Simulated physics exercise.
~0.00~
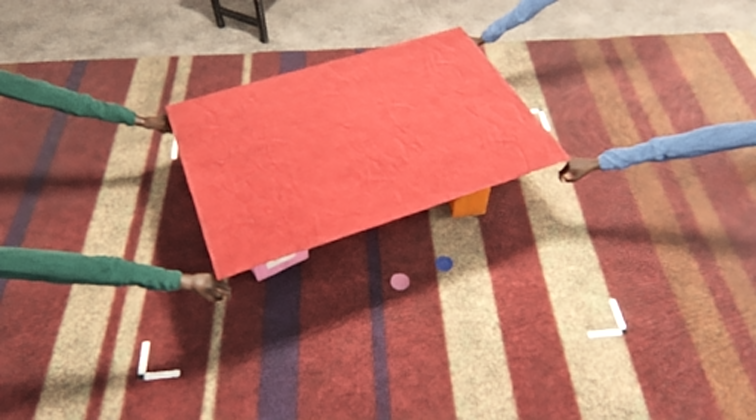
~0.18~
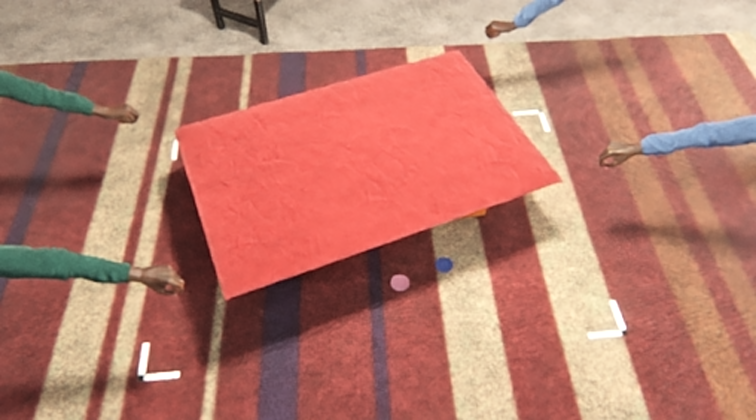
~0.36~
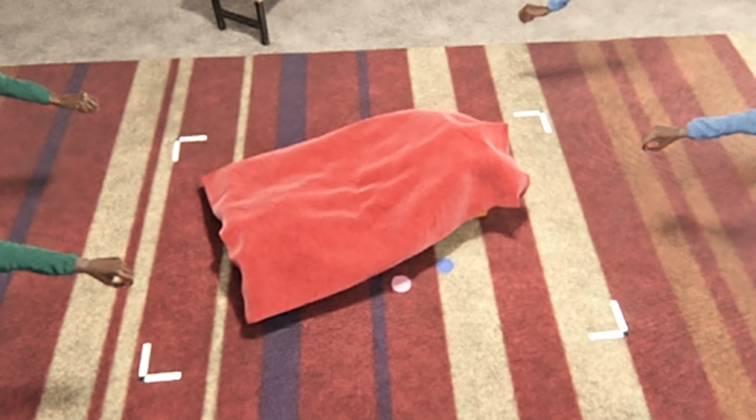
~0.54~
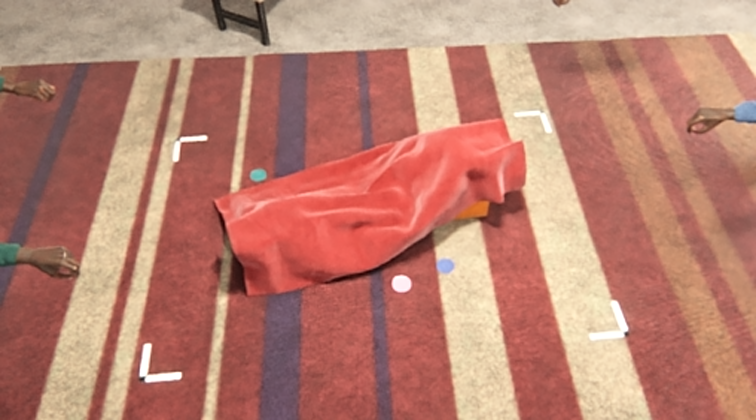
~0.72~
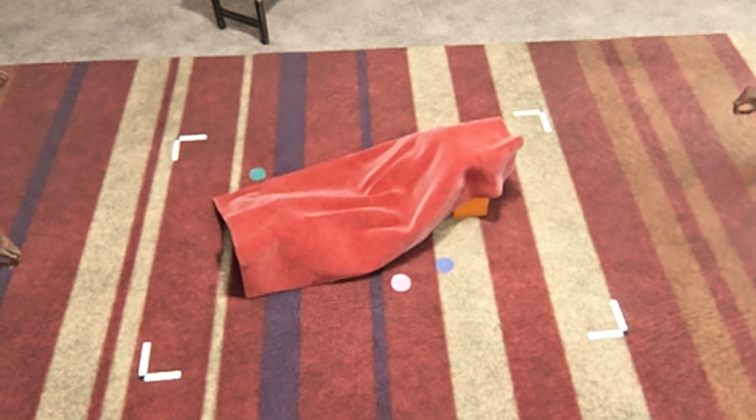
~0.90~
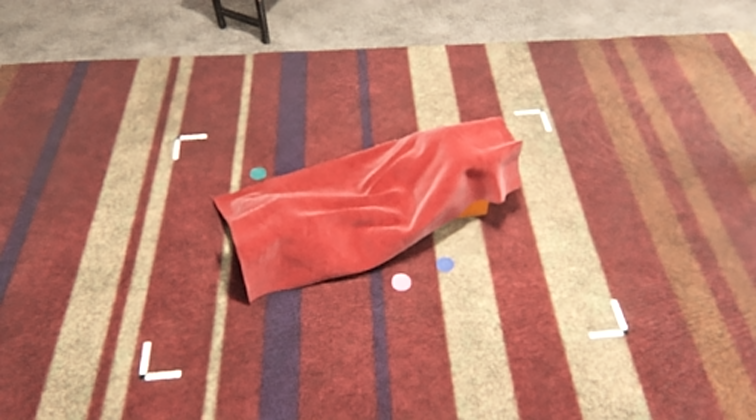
On a striped living-room rug, four hands releasing a red cloth that drops and crumples over boxes, leaving an orange one peeking out.
